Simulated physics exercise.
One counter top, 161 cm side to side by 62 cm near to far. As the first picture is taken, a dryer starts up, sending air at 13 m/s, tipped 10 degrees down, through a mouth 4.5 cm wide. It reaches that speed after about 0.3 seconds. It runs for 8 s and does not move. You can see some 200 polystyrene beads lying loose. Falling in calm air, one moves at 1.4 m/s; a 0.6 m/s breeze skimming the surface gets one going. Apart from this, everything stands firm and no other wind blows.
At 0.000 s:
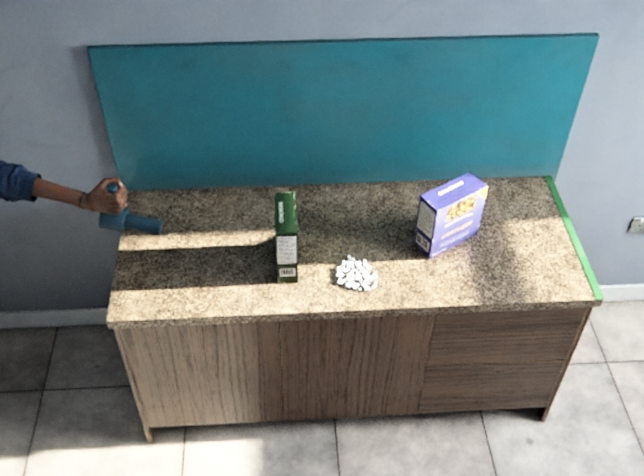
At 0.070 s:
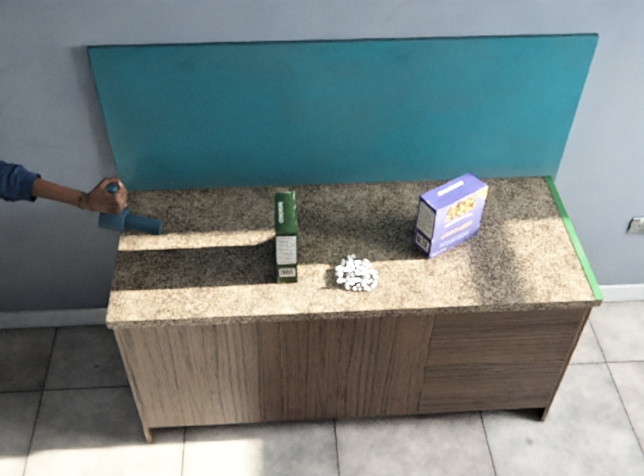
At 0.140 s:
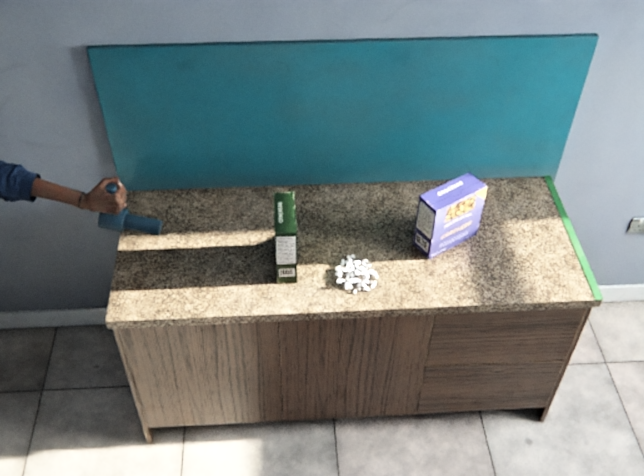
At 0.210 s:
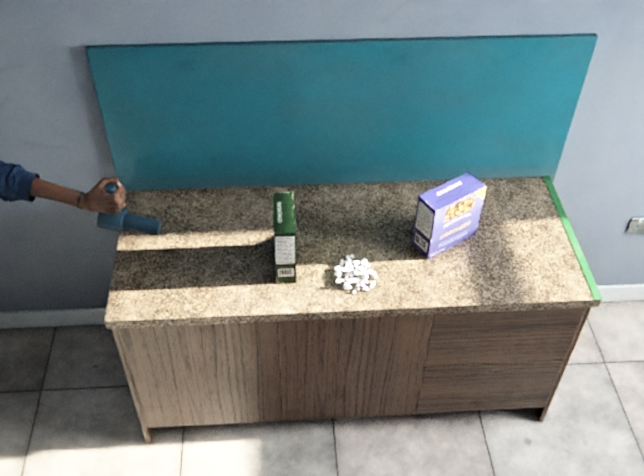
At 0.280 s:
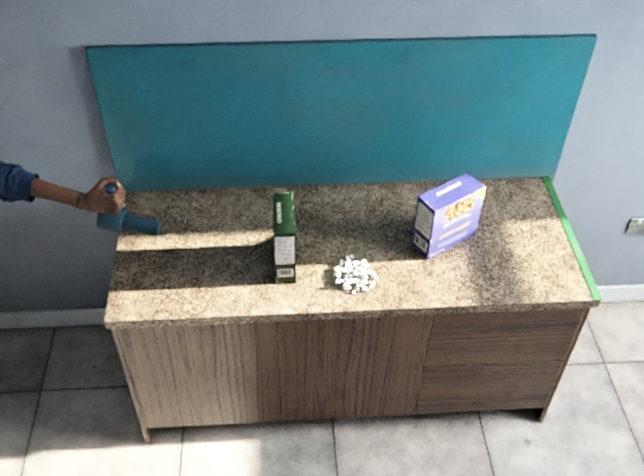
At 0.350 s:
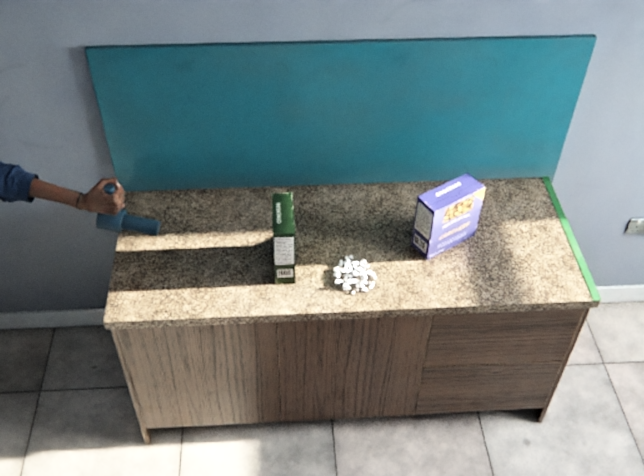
A hand at the left holds a blue dryer still over a speckled counter top, its mouth facing right, while a green carton, a loose pile of white beads and a purple carton all stay in place.
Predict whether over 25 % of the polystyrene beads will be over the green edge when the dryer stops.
Threshold not crossed.
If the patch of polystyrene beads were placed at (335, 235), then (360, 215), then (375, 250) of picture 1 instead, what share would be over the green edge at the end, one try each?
About 2, 0 and 0 in a hundred, in that order.
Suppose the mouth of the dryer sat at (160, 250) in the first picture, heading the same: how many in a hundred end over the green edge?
That would come to roughly 0 %.
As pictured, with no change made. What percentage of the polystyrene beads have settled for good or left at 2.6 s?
The share is roughly 100 %.
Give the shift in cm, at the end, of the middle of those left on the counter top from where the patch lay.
Distance: Approx. 0 cm.
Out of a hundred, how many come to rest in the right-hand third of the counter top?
Around 0 per cent.
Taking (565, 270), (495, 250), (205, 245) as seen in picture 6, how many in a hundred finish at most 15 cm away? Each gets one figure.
In order: About 0 %, then 0 %, then 0 %.
After 1.6 s, 0 % are over the green edge; the middle of those still in play is near (352, 276); 98 % have settled or left.
After 2.6 s, 0 % are over the green edge; the middle of those still in play is near (352, 276); 98 % have settled or left.
After 4.4 s, 0 % are over the green edge; the middle of those still in play is near (352, 276); 98 % have settled or left.
After 8.0 s, at the end, 0 % are over the green edge; the middle of those still in play is near (352, 276).
